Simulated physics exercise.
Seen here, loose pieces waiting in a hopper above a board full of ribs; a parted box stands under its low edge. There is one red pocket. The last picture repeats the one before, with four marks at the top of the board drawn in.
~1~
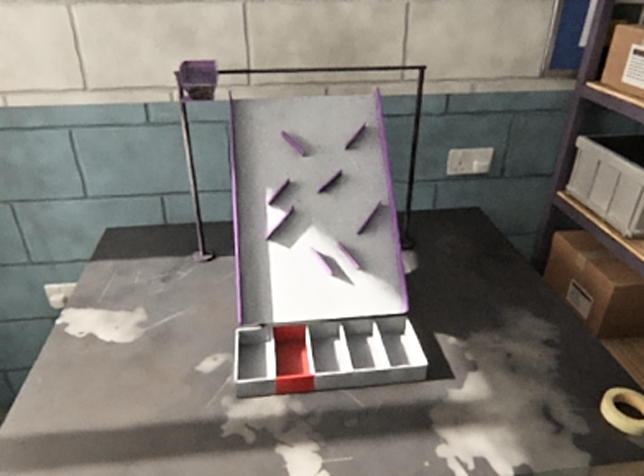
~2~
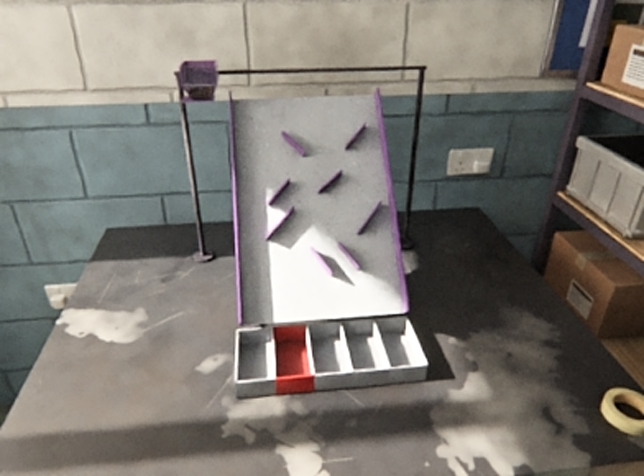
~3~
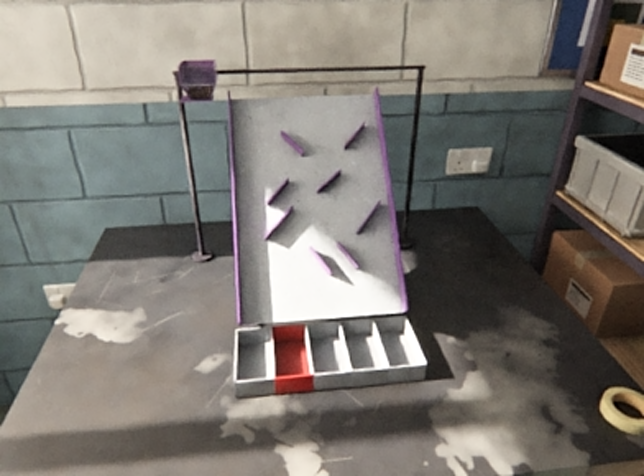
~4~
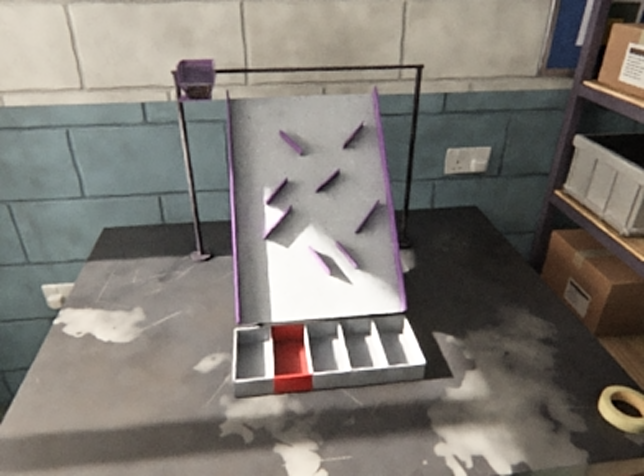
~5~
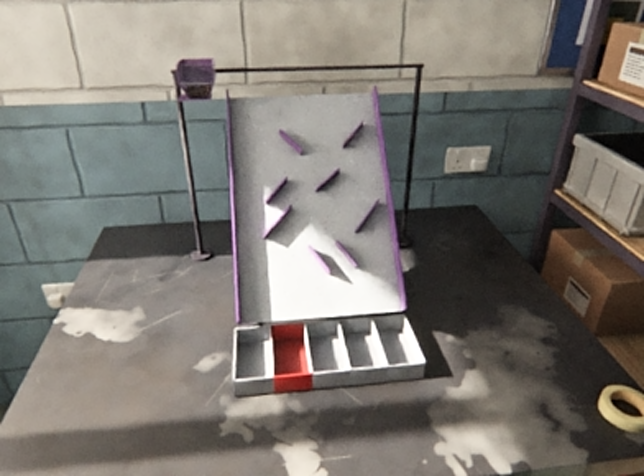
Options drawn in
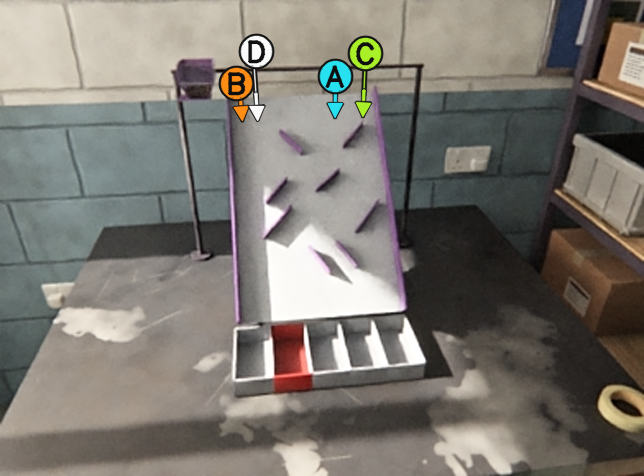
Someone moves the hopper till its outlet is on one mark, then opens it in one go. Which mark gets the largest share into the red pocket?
Go for A.
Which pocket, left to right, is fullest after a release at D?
The first from the left.
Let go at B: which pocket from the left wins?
The first from the left.
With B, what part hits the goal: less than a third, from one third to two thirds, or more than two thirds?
Mark B gives less than a third.
On the marked copy, mark A meets the board at (335, 112); mark B meets the board at (241, 115); mark C meets the board at (363, 111); mark D meets the board at (257, 115).
With A, about half in the red pocket, about half in other pockets, a stray few outside the box.
With B, none in the red pocket, most in other pockets, a small part outside the box.
With C, a small part in the red pocket, most in other pockets, a small part outside the box.
With D, a stray few in the red pocket, nearly all in other pockets, a small part outside the box.
